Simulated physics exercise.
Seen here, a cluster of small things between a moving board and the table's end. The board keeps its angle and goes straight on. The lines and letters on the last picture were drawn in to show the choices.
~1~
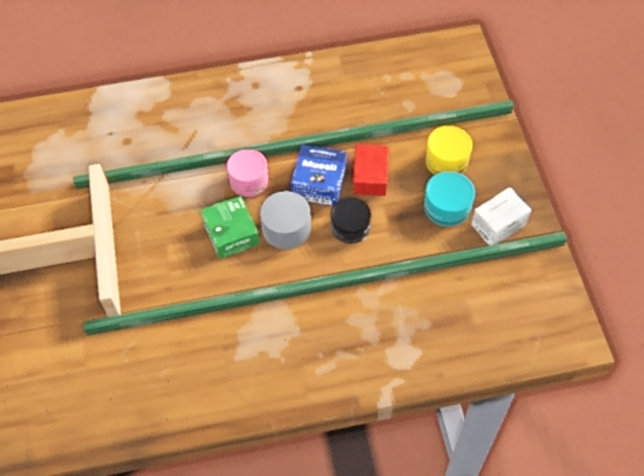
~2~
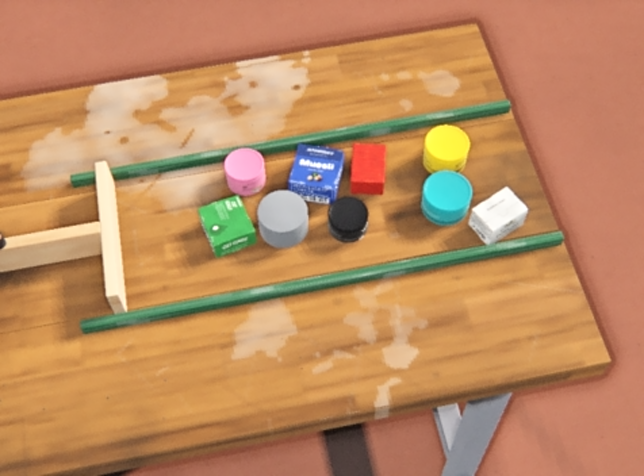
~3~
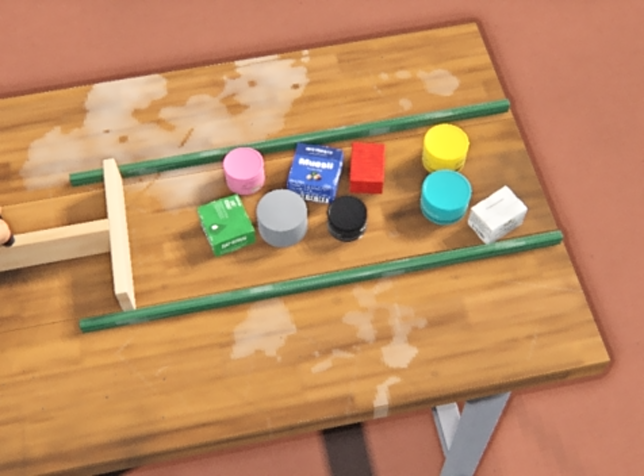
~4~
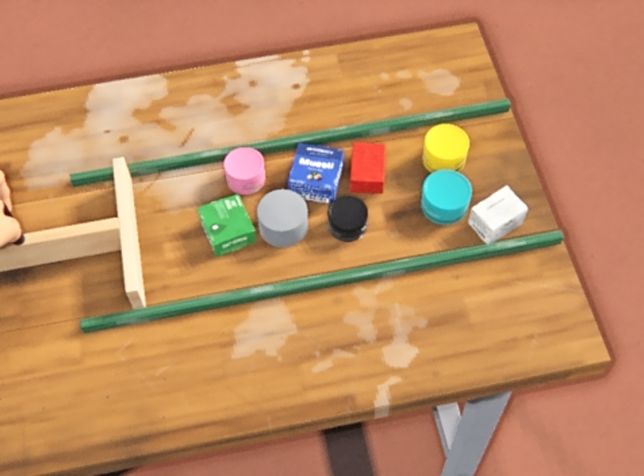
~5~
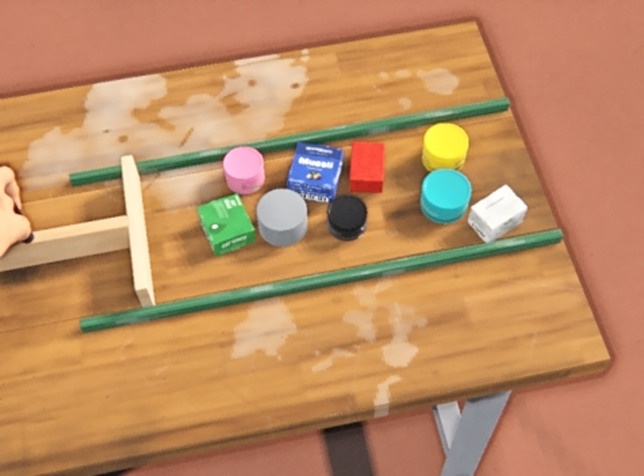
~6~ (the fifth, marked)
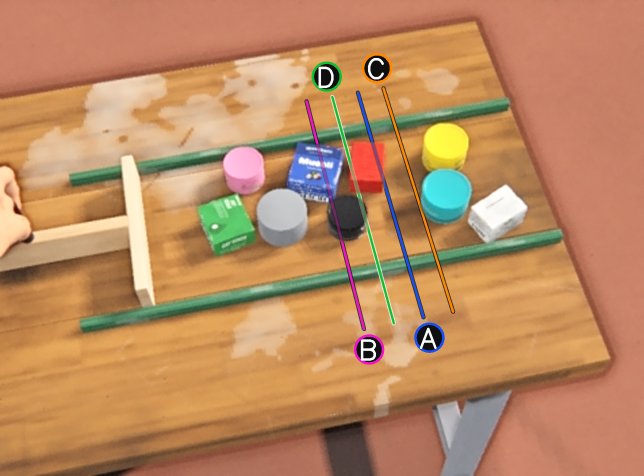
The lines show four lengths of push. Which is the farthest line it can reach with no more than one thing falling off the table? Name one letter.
Line C.
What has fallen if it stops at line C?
The yellow tub goes over.
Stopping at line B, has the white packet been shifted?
By then, no.
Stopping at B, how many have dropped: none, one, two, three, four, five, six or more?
The count is none.
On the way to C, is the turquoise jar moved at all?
Yes.
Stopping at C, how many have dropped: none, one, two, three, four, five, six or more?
One.
On the marked copy, A at (388, 196); B at (333, 206); C at (416, 191); D at (361, 201).
Taking C. A third of the way, board (236, 201); pink tub (255, 170); black tub (358, 218).
Two thirds of the way, board (337, 183); yellow tub (476, 153); turquoise jar (461, 198).
When it is over, board (413, 169); yellow tub over the edge; turquoise jar (535, 183); one fallen.
As for the rest, A is within the limit but short; B is within the limit but short; D is within the limit but short.
